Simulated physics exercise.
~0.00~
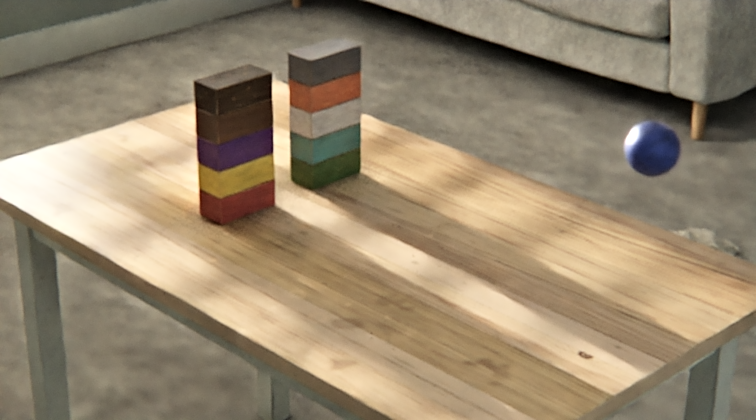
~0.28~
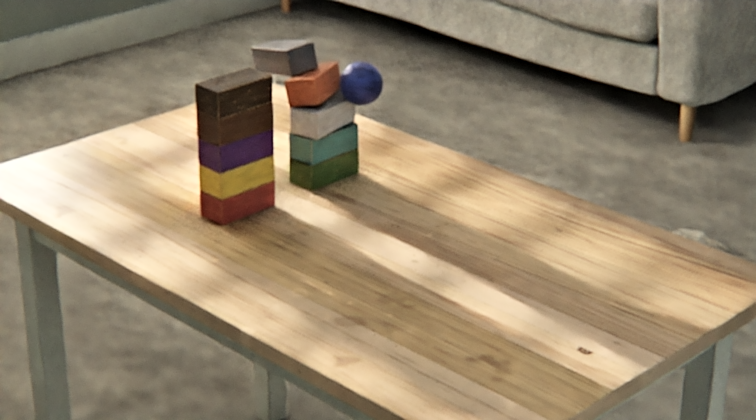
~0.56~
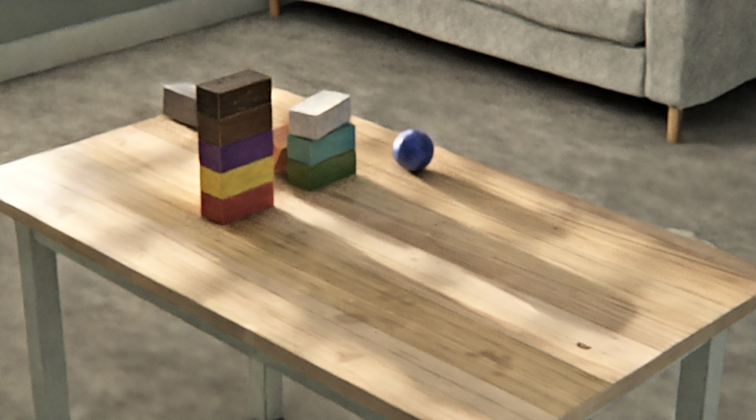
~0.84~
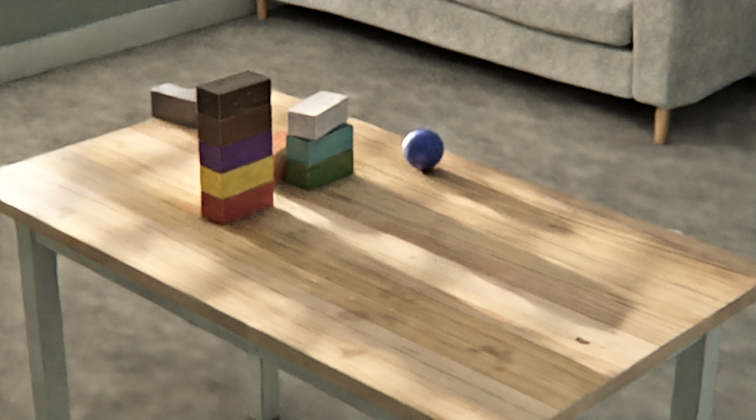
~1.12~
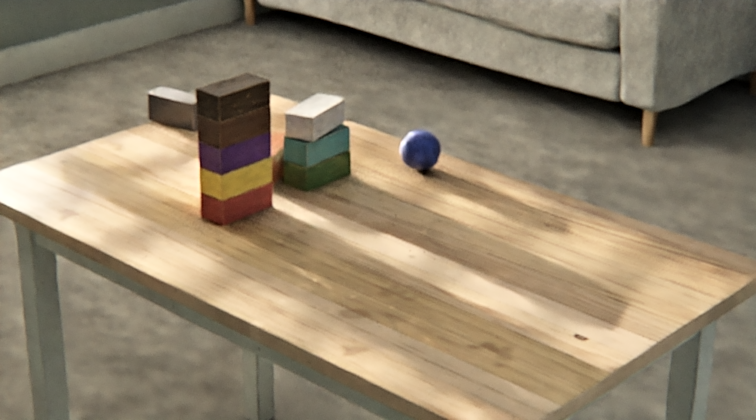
A pale wooden table stands in a room with a grey sofa behind it, seen from above at an angle as the view drifts slightly sideways. Two stacks of coloured blocks stand toward the left, the nearer one black, brown, purple, yellow and red, the other grey, orange, white, turquoise and green. A blue ball flies in from the right and strikes the farther stack near its top, knocking the grey and orange blocks off to the left. The ball rebounds rightward onto the table. It ends resting there, with the grey block lying behind the intact nearer stack and the orange one hidden from view, while white, turquoise and green remain stacked.
